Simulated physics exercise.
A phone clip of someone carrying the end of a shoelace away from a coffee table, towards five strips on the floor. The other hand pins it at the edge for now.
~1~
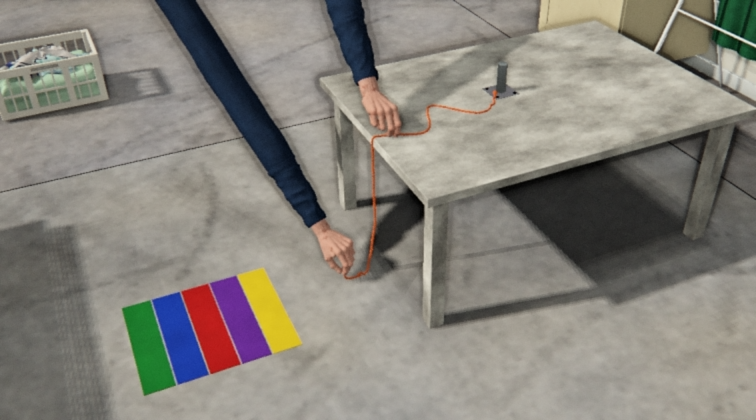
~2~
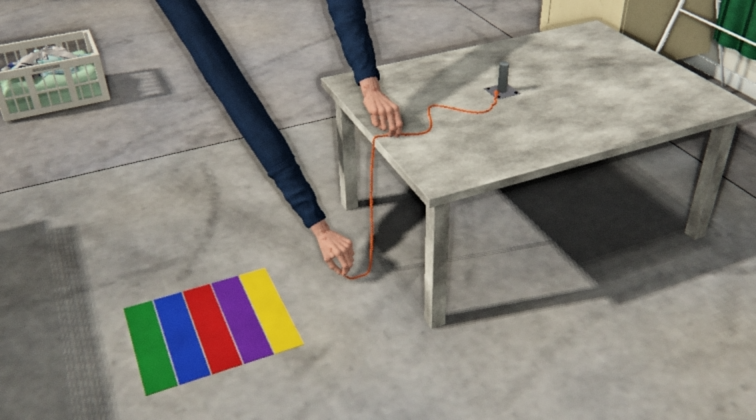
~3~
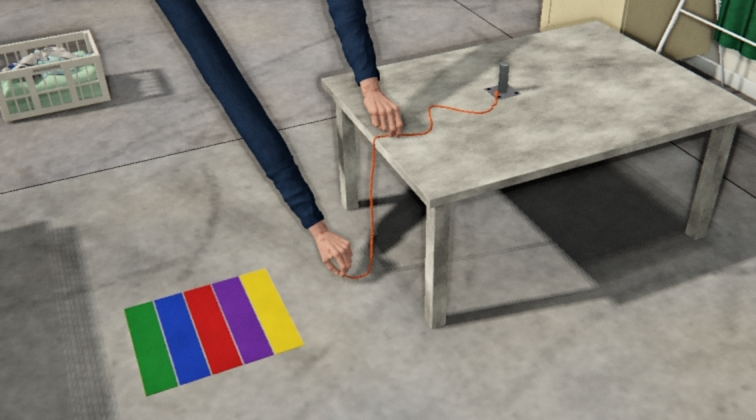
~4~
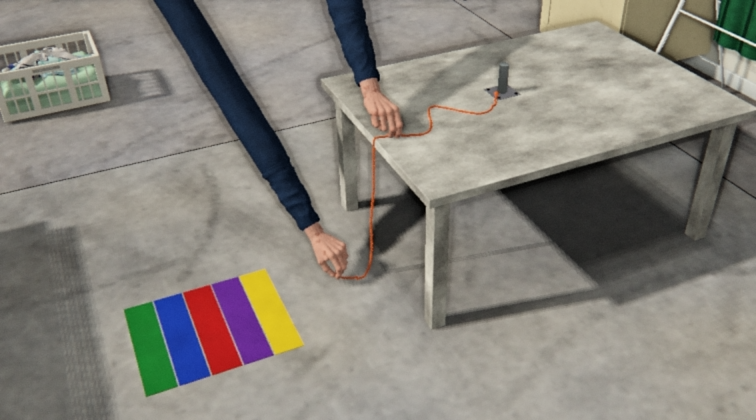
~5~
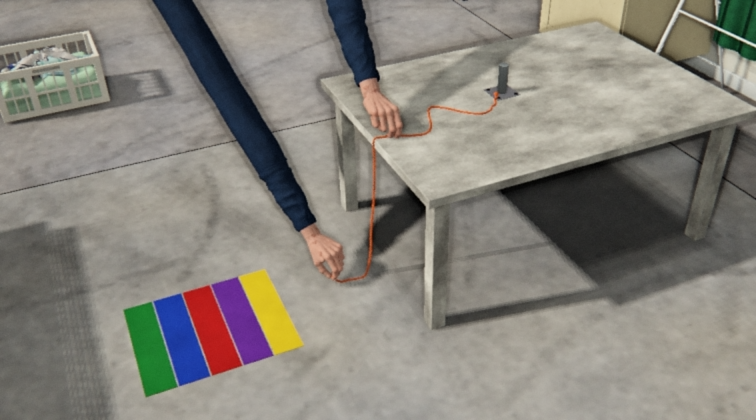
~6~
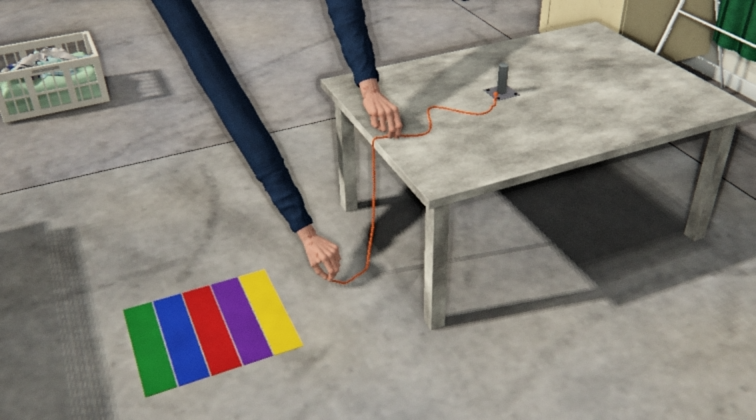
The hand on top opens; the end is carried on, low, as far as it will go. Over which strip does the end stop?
It gets as far as the blue strip.
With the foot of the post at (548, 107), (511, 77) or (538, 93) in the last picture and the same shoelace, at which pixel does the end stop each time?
Try by try, around (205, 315), (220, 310) and (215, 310).
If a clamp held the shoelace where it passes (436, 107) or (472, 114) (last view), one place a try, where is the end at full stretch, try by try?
The places are (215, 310) and (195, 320).
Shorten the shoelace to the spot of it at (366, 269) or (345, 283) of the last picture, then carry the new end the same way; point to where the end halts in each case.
About (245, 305) and (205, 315).
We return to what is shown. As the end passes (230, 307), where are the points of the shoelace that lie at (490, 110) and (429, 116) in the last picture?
Near (465, 103) and (397, 126).
Early on, end near (230, 307); over purple.
Midway, end near (196, 318); over red.
At the end of the slack, end near (176, 324); over blue. The blue one.
